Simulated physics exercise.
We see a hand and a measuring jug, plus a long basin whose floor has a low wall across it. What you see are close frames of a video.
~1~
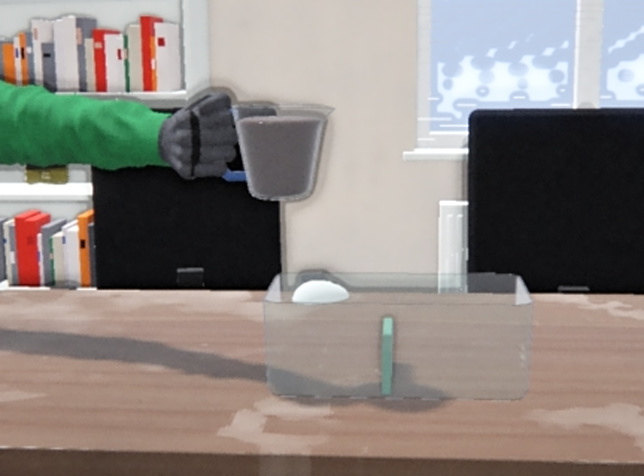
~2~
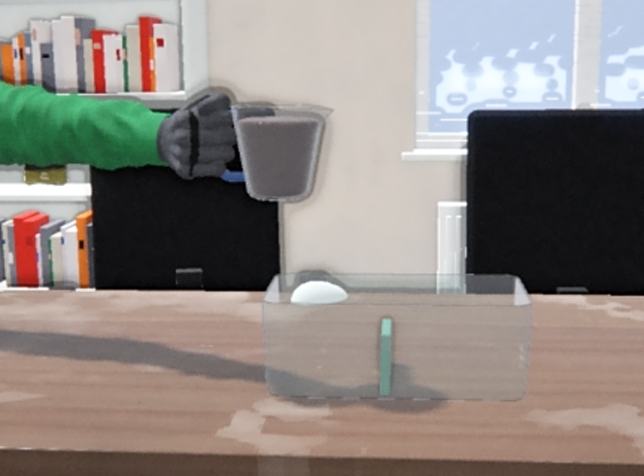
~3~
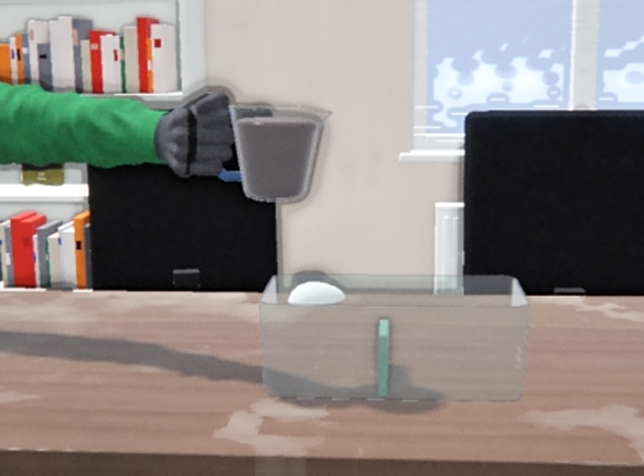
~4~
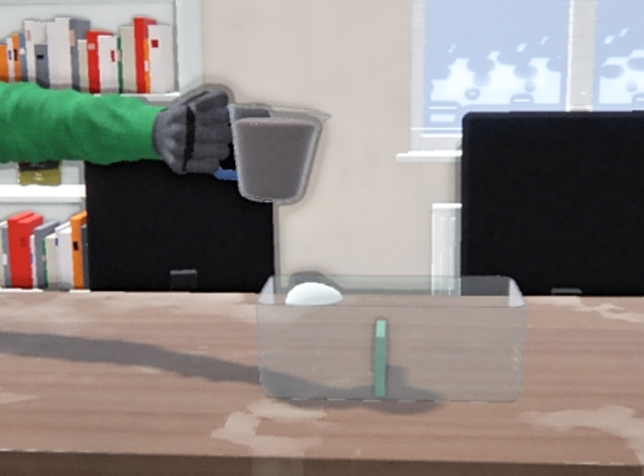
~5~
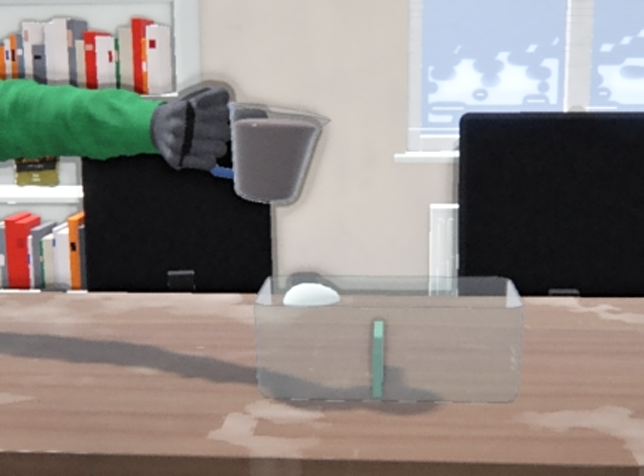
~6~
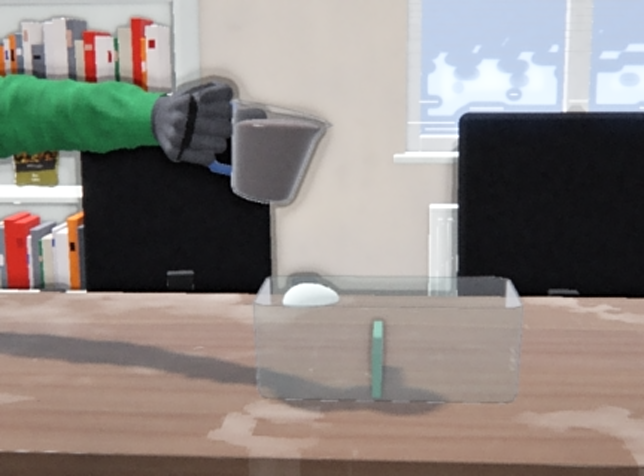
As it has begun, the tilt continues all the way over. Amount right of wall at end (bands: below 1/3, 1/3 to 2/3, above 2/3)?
1/3 to 2/3.
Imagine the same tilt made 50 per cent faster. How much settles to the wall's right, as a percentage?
Around 35 in a hundred.
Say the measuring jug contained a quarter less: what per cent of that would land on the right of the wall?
Estimated share: Around 35 %.
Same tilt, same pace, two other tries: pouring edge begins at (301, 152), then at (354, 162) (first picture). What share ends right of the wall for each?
Try one: 5 %; try two: 55 %.
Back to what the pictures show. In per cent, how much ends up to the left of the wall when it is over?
About 50 per cent.
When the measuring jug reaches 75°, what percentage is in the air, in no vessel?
Around 30 in a hundred.
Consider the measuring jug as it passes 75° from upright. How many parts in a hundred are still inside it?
Around 65 in a hundred has not poured out yet.
A moment on, the measuring jug is tipped on its side and 64 per cent is still to pour, 0 is left of the wall and 8 right of it.
Next, the measuring jug is tipped right over and 7 per cent is still to pour, 27 is left of the wall and 49 right of it.
Then the measuring jug is tipped right over and 0 per cent is still to pour, 48 is left of the wall and 50 right of it.
Later the measuring jug is tipped right over and 0 per cent is still to pour, 48 is left of the wall and 51 right of it.
In the end 48 per cent lies left of the wall, 51 right of it and 2 outside.
